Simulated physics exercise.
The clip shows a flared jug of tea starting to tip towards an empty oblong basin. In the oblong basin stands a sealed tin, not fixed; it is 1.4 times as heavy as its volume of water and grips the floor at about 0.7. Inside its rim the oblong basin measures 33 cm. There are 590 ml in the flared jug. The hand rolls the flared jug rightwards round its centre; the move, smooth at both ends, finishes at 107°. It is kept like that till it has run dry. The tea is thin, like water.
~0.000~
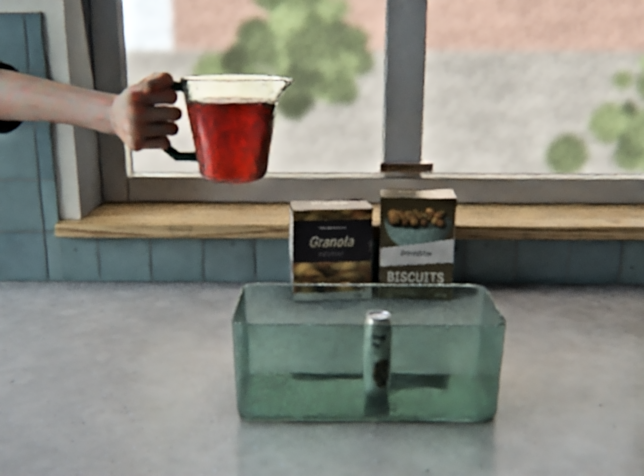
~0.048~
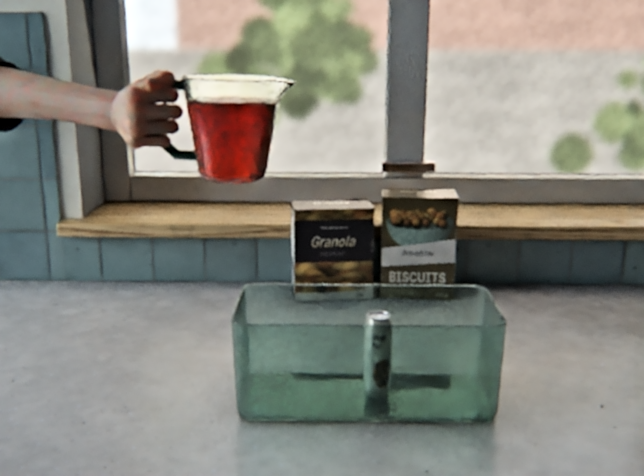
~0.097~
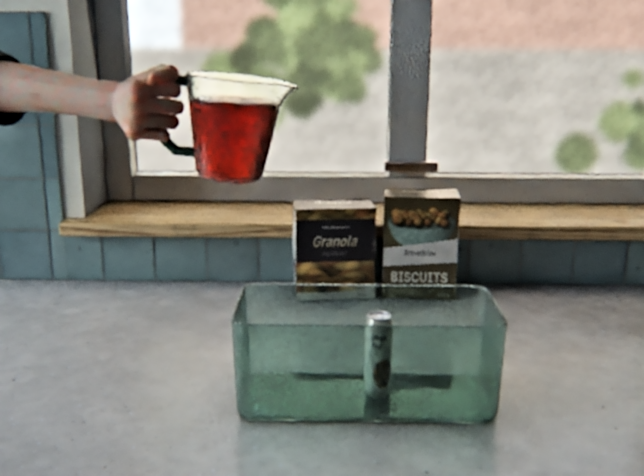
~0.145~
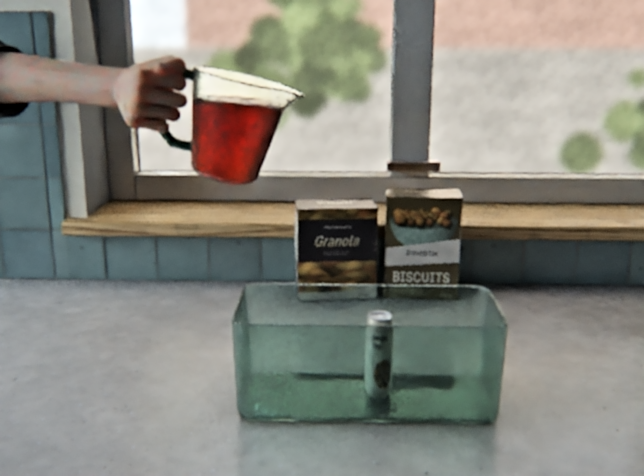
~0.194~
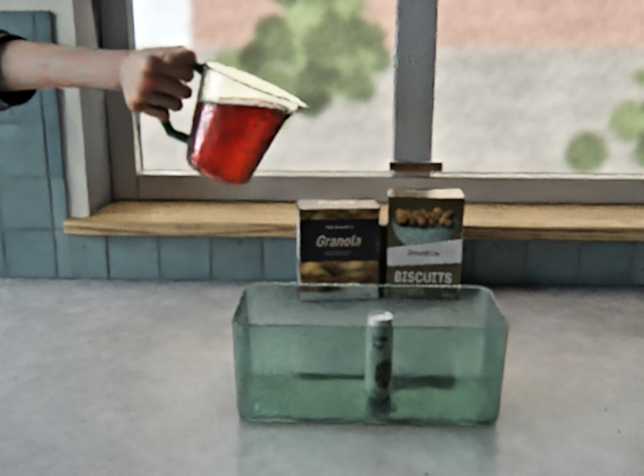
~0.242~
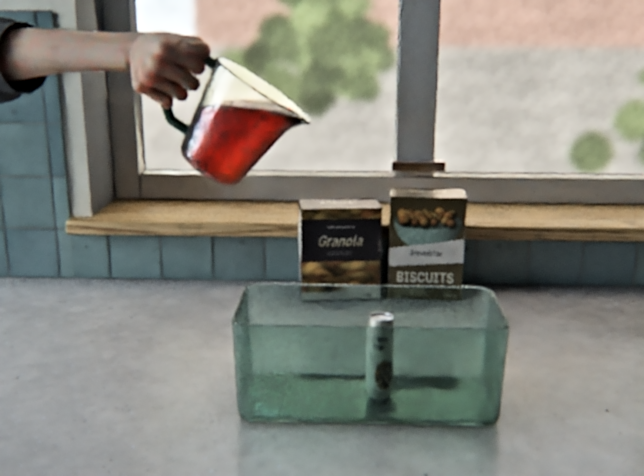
A hand holding a clear jug of red tea kept it nearly upright at first, then tilted it steadily to the right above a glass basin with a small tin inside, near granola and biscuit boxes.
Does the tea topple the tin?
The tin topples.
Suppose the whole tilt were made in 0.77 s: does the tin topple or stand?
The tin stays up.
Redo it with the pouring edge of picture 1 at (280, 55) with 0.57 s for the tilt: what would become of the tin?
Then it goes over.
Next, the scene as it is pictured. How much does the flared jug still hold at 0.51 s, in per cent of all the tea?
Near 50 in a hundred.
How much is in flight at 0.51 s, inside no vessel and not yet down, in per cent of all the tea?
About 42 per cent.
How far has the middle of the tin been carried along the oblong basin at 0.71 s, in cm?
About 2 cm.
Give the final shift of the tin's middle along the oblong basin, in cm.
Some 8.5 cm.
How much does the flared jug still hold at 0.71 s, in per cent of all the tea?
About 7 per cent.
After 0.51 s the tilt is 97° and 49 per cent is still to pour; the tin stands where it began.
After 0.71 s the tilt is 107° and 7 per cent is still to pour; the tin leans 6°.
After 0.92 s the tilt is 107° and 0 per cent is still to pour; the tin leans 23°.
After 1.14 s the tilt is 107° and 0 per cent is still to pour; the tin lies on its side.
In the end the tin lies on its side.
